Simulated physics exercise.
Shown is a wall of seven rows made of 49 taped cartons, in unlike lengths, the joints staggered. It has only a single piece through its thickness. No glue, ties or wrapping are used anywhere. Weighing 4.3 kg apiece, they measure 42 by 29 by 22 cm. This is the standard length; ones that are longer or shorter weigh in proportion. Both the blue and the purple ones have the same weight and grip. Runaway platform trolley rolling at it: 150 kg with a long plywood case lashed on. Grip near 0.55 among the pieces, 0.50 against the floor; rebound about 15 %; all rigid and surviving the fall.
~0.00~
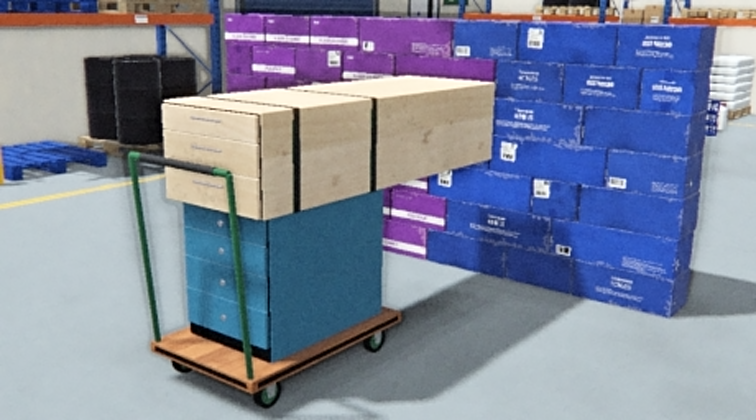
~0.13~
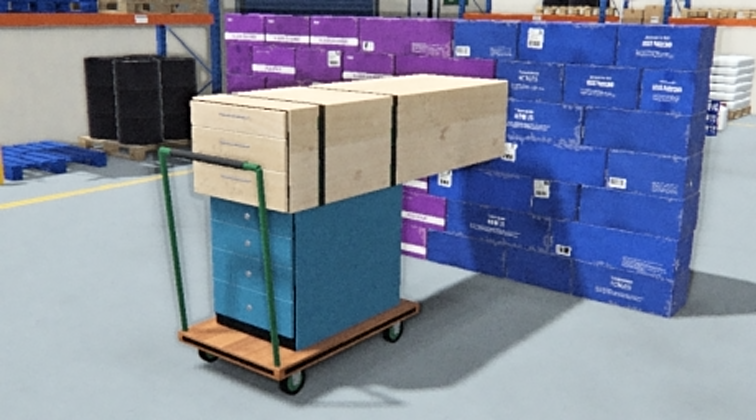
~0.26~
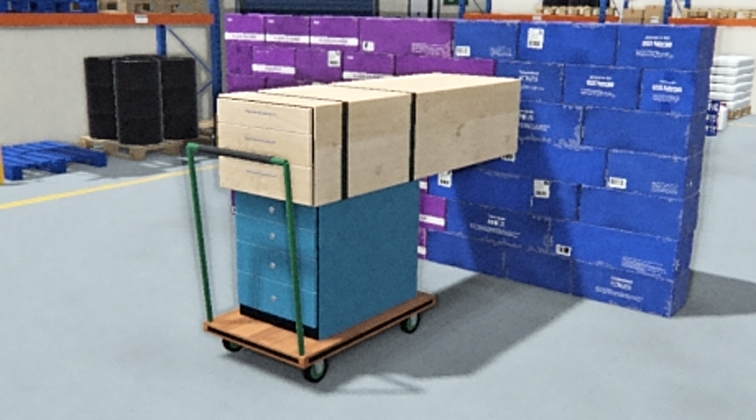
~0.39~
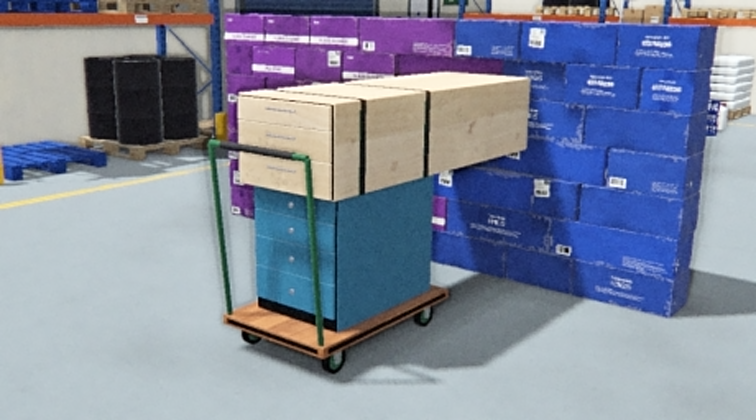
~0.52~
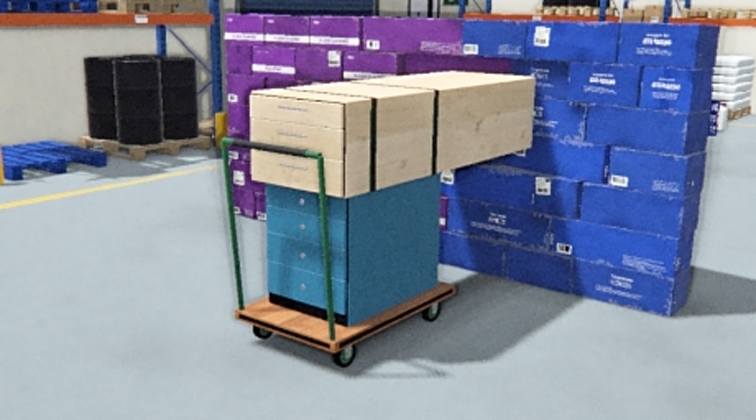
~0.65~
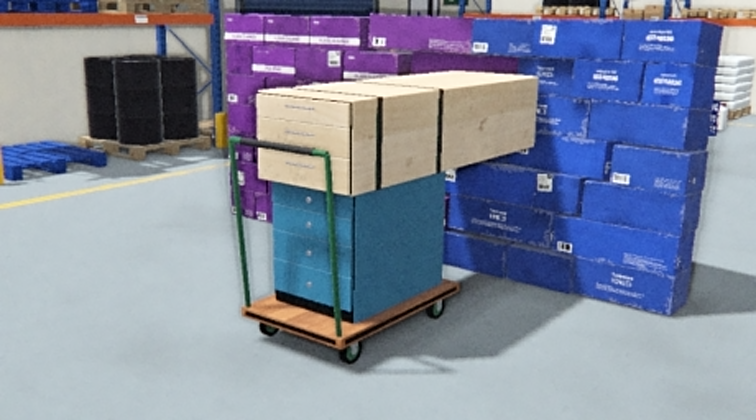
We see a platform trolley carrying pale wooden drawer units atop a teal one roll rightward toward a wall of purple and blue cartons, where the overhanging load pushes in and several cartons shift and tilt slightly.
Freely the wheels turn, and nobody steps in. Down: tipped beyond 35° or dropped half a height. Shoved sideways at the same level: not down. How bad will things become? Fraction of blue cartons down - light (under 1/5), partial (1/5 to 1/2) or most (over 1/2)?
Most.
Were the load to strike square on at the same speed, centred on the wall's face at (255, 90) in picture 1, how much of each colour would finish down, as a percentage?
Then blue ends 0 per cent down and purple 40 per cent.
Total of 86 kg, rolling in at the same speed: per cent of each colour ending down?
You'd get blue at 0 and purple at 0 per cent down.
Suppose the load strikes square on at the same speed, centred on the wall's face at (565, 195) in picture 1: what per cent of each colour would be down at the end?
In that case you'd see blue at 0 per cent and purple at 0 per cent down.
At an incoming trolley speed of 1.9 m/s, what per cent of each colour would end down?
Down at the end: Blue 70 per cent, purple 10 per cent.
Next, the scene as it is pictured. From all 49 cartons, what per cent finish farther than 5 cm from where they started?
40 percent.
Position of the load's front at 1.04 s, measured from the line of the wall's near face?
At that moment, around 30 cm past it.
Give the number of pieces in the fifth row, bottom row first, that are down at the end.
3, all told.
After 1.04 s, load 29 cm past the wall's line, still rolling; none of the 19 blue cartons down (0 of 49 in all colours); top blue carton 18° from how it stood.
After 1.44 s, load 37 cm past the wall's line, still rolling; 13 of the 19 blue cartons down (16 of 49 in all colours); top blue carton 51° from how it stood, 28 cm lower.
After 1.86 s, load 41 cm past the wall's line, still rolling; 13 of the 19 blue cartons down (16 of 49 in all colours); top blue carton on its side.
In the end (4.1 s), load 42 cm past the wall's line, stopped; 16 of the 19 blue cartons down (19 of 49 in all colours); top blue carton on its side; top purple carton unmoved. That is 84 per cent. From the last view, middles, top blue carton near (671, 208), top purple carton near (300, 32).
